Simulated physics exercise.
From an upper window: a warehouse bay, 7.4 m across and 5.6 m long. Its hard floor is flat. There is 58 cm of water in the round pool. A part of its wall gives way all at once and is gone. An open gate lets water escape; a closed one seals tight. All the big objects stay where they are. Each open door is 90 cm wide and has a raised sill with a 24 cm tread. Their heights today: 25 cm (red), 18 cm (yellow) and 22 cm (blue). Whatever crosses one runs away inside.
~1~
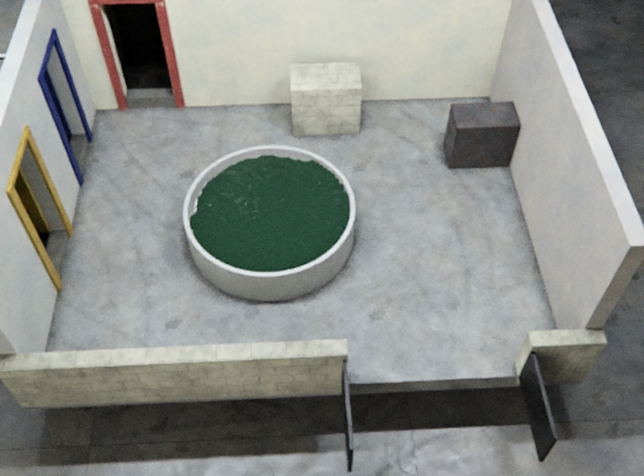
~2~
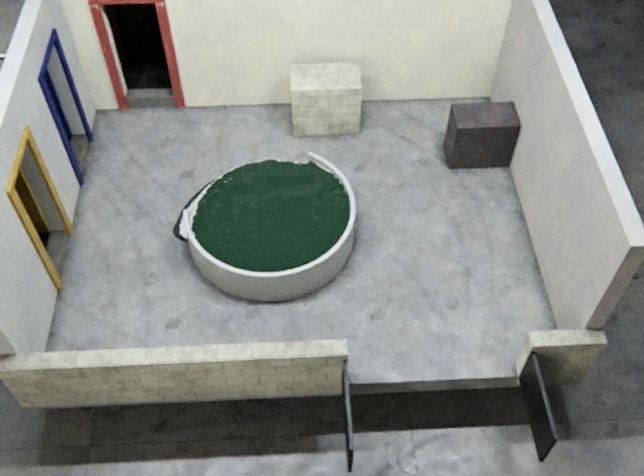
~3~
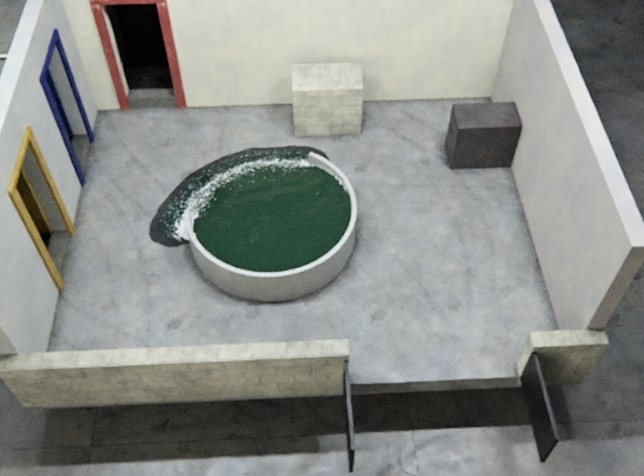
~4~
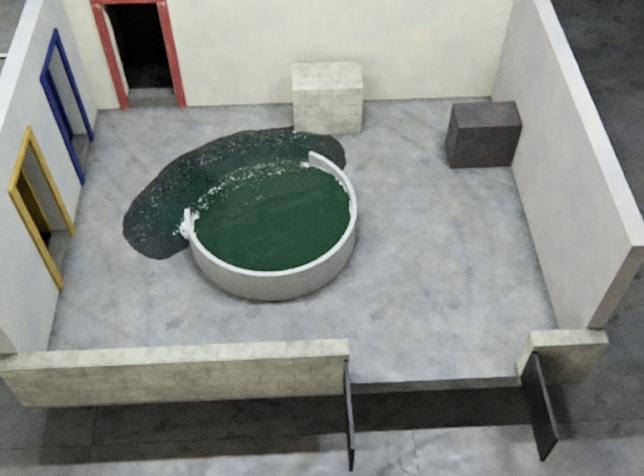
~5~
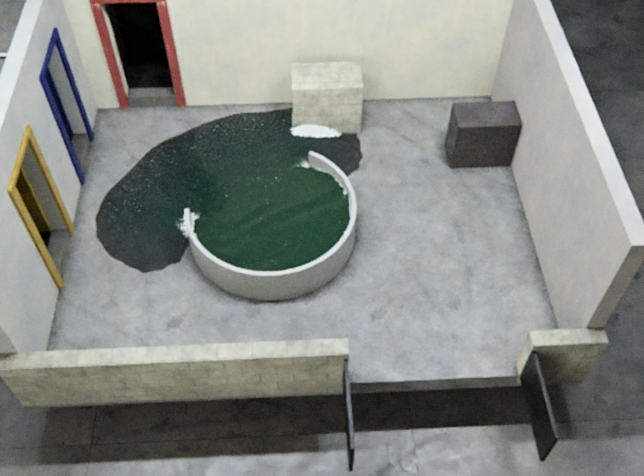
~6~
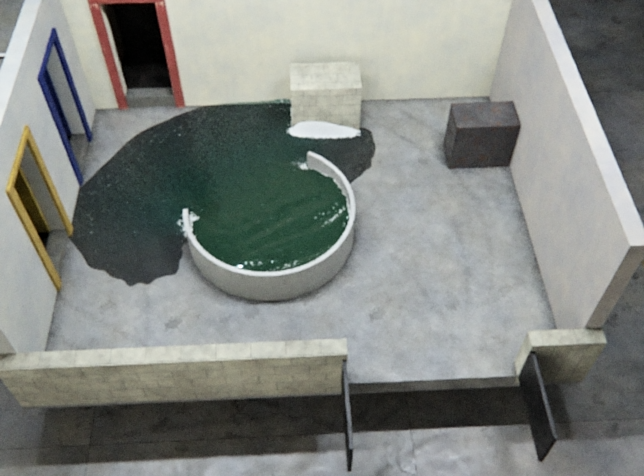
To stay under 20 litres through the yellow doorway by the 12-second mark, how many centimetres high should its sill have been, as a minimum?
It would have to be roughly 7.5 cm high.
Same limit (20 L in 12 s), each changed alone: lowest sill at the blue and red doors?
About 25 cm at blue and 29 cm at red.
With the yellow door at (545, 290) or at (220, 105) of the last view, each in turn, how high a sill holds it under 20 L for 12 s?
About 7.5 and 25 cm.
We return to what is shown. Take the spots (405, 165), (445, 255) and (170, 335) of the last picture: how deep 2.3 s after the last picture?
In that order: 2, 0 and 0 cm.
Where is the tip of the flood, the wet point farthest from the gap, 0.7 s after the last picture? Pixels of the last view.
Around (438, 124).
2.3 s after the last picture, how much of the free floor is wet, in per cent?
Near 55 per cent is wet.
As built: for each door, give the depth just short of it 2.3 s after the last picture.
In cm: Red 34, yellow 4, blue 30.
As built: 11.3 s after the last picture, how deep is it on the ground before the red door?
Some 5.0 cm.
Then, 0.7 s after the last picture water covers 35 % of the floor, deepest (37 cm) near (97, 109); 10 cm at the yellow door, 0 litres in over its 18 cm sill.
Then, 2.3 s after the last picture water covers 55 % of the floor, deepest (36 cm) near (97, 109); 4 cm at the yellow door, 0 litres in over its 18 cm sill.
Then, 11.3 s after the last picture water covers 100 % of the floor, deepest (12 cm) near (363, 245); 7 cm at the yellow door, 0 litres in over its 18 cm sill.
At the yellow door as built, the water peaked near 11 cm, 3.3 s after the last picture.
With a sill of 7 cm, 28 litres would have come in within the 12 s; with 9.5 cm, 5 litres. So under 20 litres takes about 7.5 cm.
